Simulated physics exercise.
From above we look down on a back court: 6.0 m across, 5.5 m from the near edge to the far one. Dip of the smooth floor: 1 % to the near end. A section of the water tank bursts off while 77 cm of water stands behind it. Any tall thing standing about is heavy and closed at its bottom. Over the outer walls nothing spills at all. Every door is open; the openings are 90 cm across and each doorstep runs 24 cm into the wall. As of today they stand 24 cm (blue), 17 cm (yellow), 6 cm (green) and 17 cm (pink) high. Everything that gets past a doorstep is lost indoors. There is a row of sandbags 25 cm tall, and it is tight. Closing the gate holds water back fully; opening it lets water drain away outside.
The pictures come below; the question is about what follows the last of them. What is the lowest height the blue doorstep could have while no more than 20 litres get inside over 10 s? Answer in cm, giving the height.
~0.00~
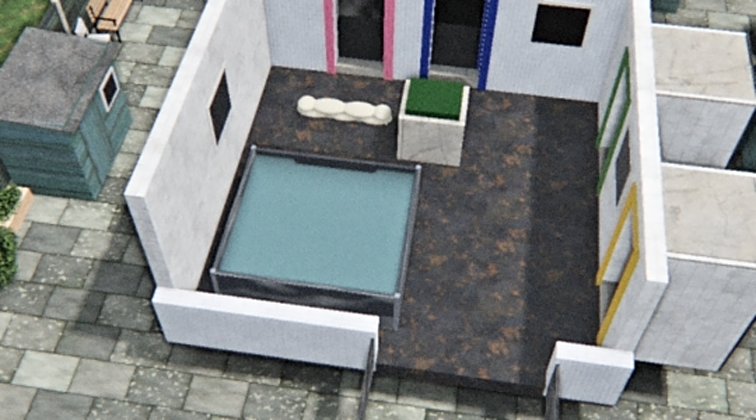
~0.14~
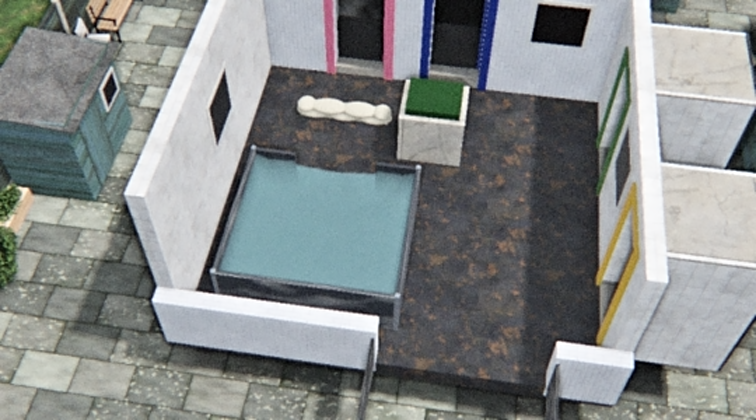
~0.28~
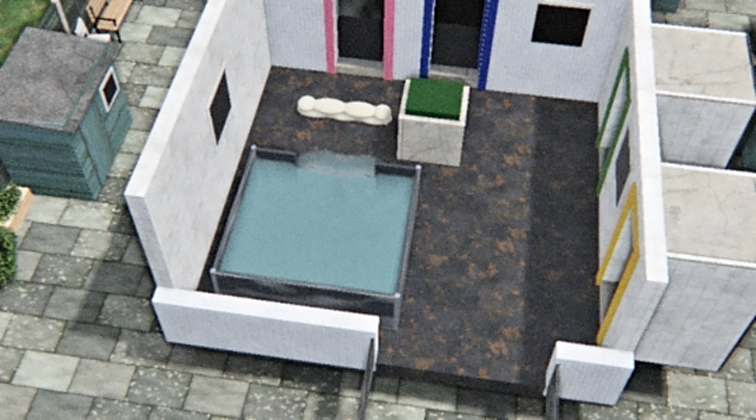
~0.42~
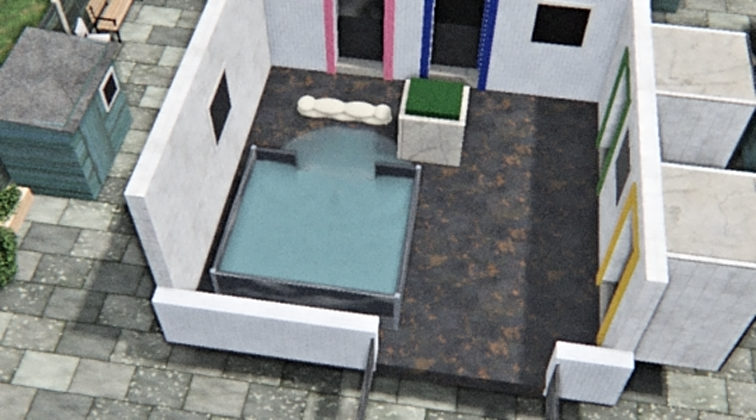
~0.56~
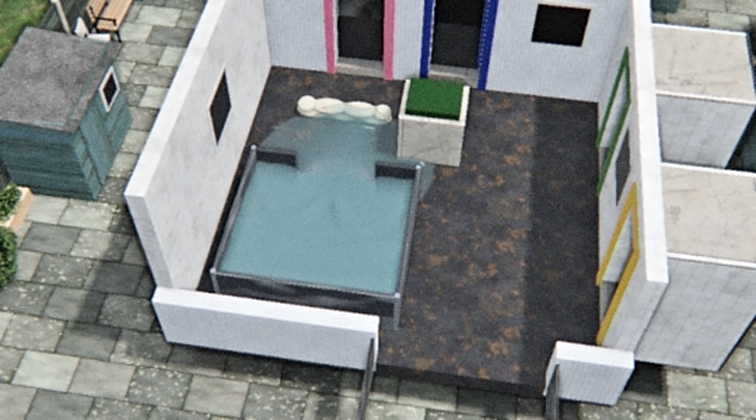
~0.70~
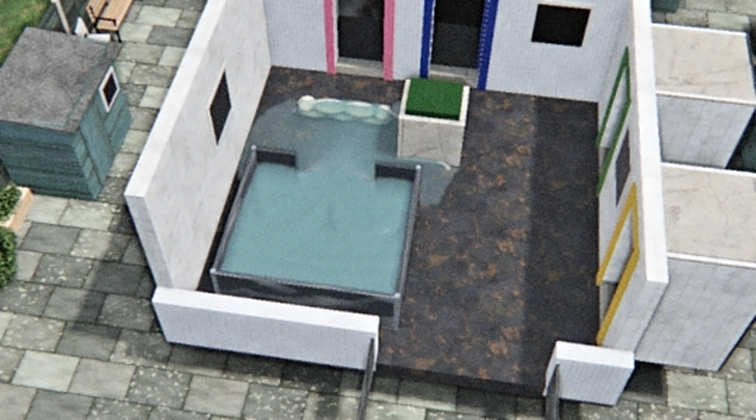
15 cm.
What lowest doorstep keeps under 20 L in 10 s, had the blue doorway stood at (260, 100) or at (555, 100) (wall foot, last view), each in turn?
34 and 13.5 cm.
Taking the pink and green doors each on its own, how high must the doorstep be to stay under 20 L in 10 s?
About 24 cm at pink and 15 cm at green.
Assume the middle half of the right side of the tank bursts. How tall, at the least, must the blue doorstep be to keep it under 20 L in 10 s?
Near 6.5 cm.
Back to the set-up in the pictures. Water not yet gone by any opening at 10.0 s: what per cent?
I'd estimate some 82 in a hundred.
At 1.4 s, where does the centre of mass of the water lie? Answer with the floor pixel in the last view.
Centre of the water: Approx. (329, 214) px.
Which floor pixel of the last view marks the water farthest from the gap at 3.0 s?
Lab note: Front tip approx. (596, 105).
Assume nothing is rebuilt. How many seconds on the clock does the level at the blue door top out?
I'd say near 1.6 seconds.
After 1.4 s water covers 30 % of the floor, deepest (52 cm) near (366, 131); 13 cm at the blue door, 0 litres in over its 24 cm doorstep.
After 3.0 s water covers 65 % of the floor, deepest (41 cm) near (255, 117); 15 cm at the blue door, 0 litres in over its 24 cm doorstep.
After 10.0 s water covers 95 % of the floor, deepest (22 cm) near (187, 321); 8 cm at the blue door, 0 litres in over its 24 cm doorstep.
At the blue door as built, the water arrived by 1.2 s and peaked near 18 cm at 1.6 s.
With a doorstep of 12 cm, 43 litres would have come in within the 10 s; with 19 cm, 4 litres. So under 20 litres takes about 15 cm.
